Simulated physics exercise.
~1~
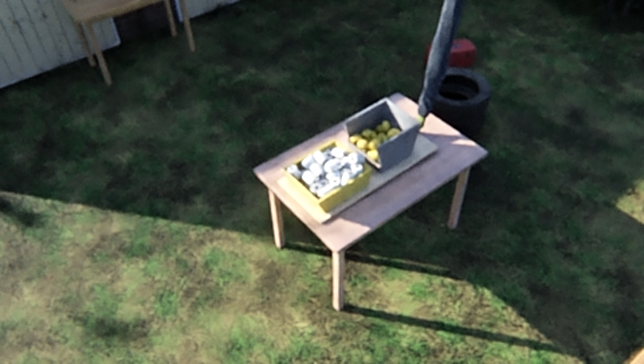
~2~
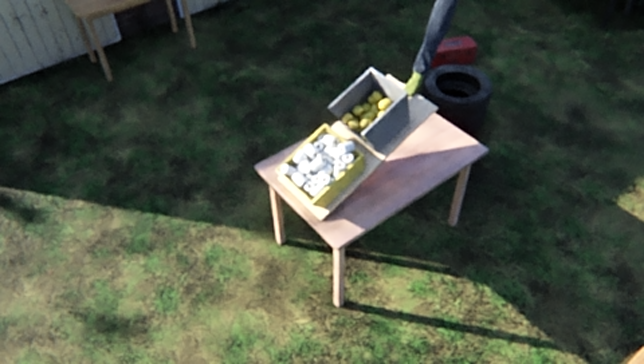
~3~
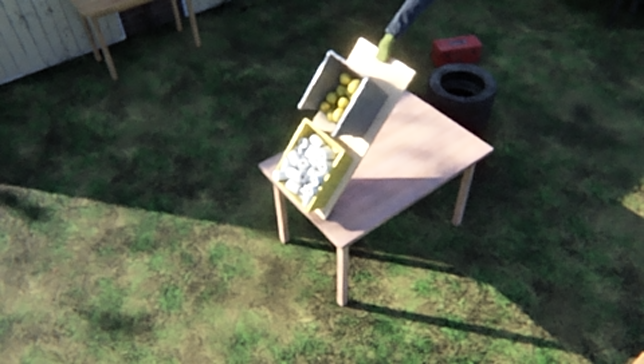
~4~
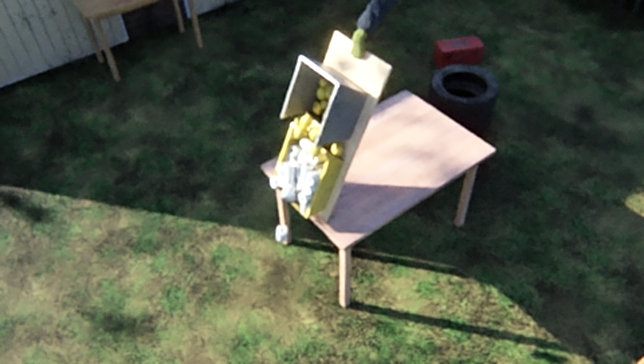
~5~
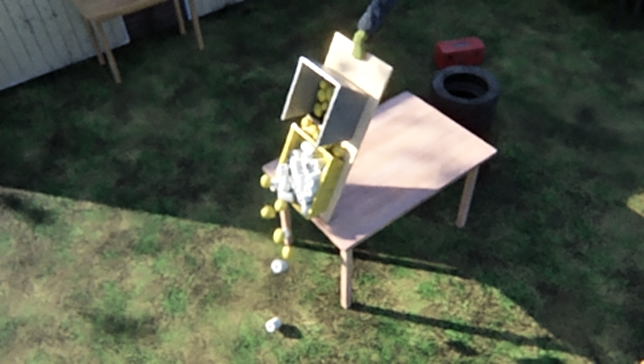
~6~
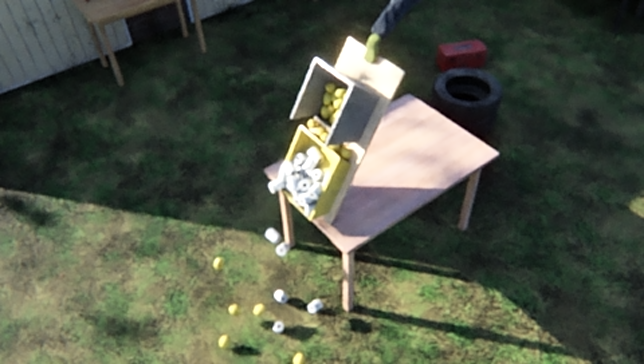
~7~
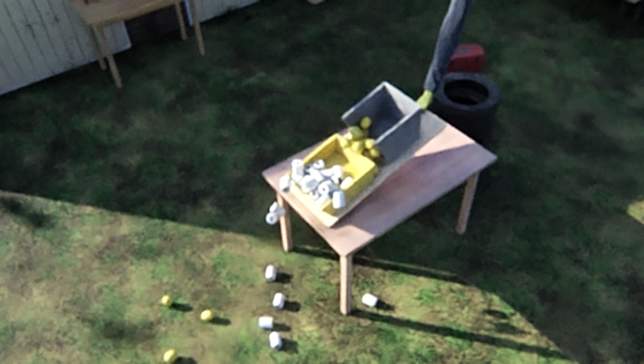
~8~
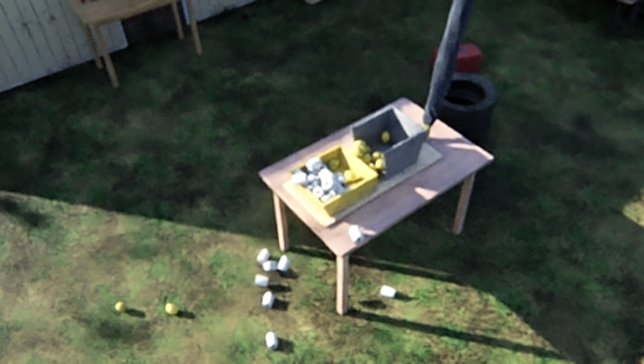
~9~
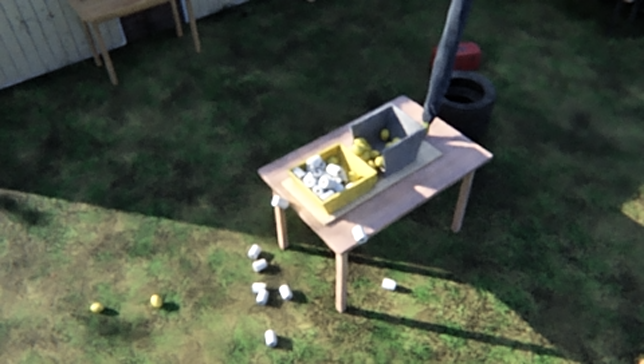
On a lawn, a dark arm raised the right end of a board on a table until lemons from the grey box and white rolls from the yellow box tumbled onto the grass, then lowered it flat with both boxes still partly filled.
